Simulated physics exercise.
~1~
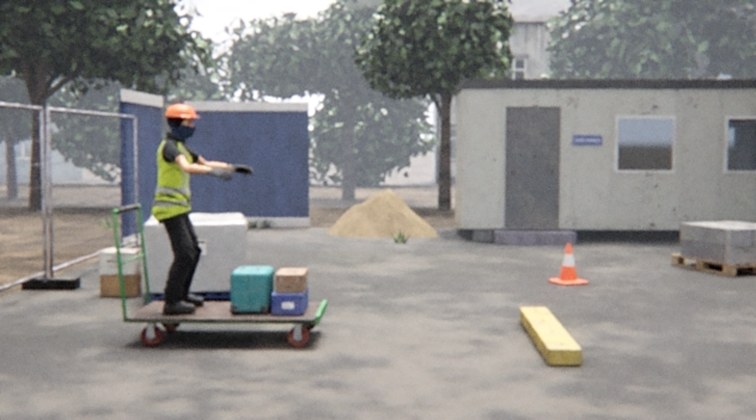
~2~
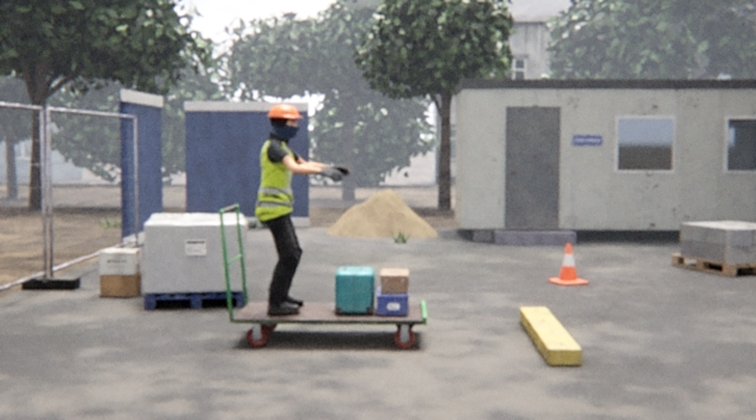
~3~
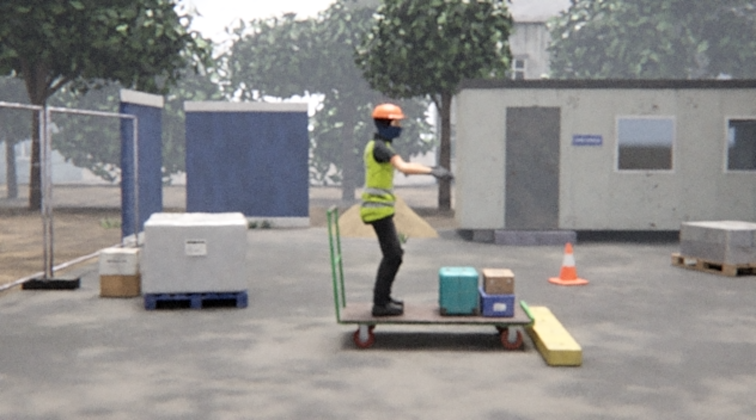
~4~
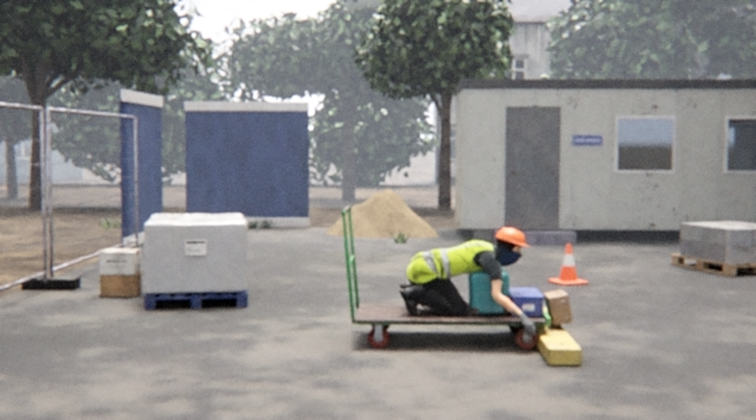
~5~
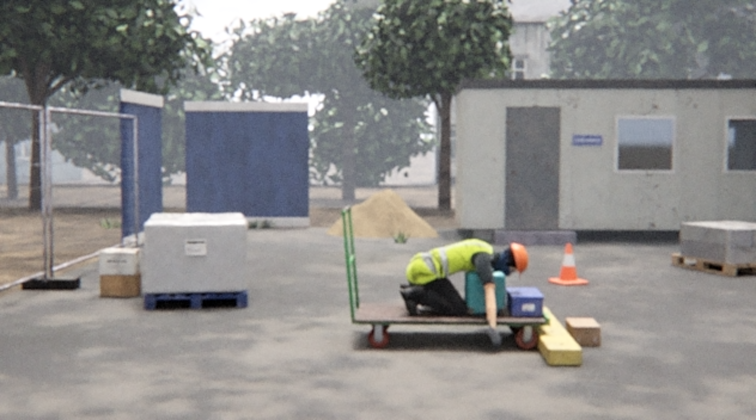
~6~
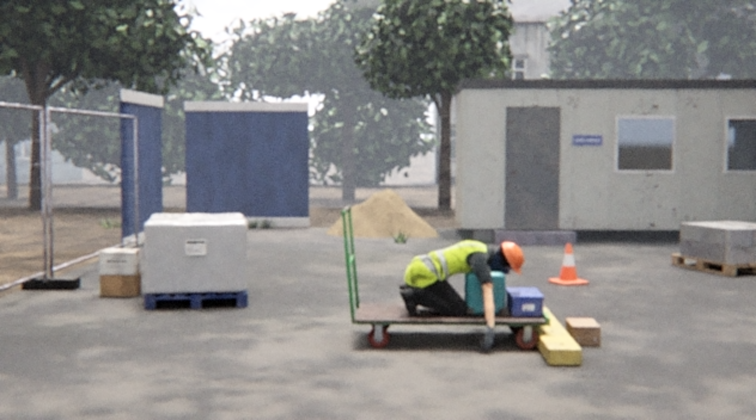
In the video, a masked worker in an orange helmet rides a flat trolley rightward until it stops at a yellow kerb; the worker pitches forward and the brown box tumbles onto the ground beyond, while the worker ends slumped over the teal case, beside the blue box still aboard.
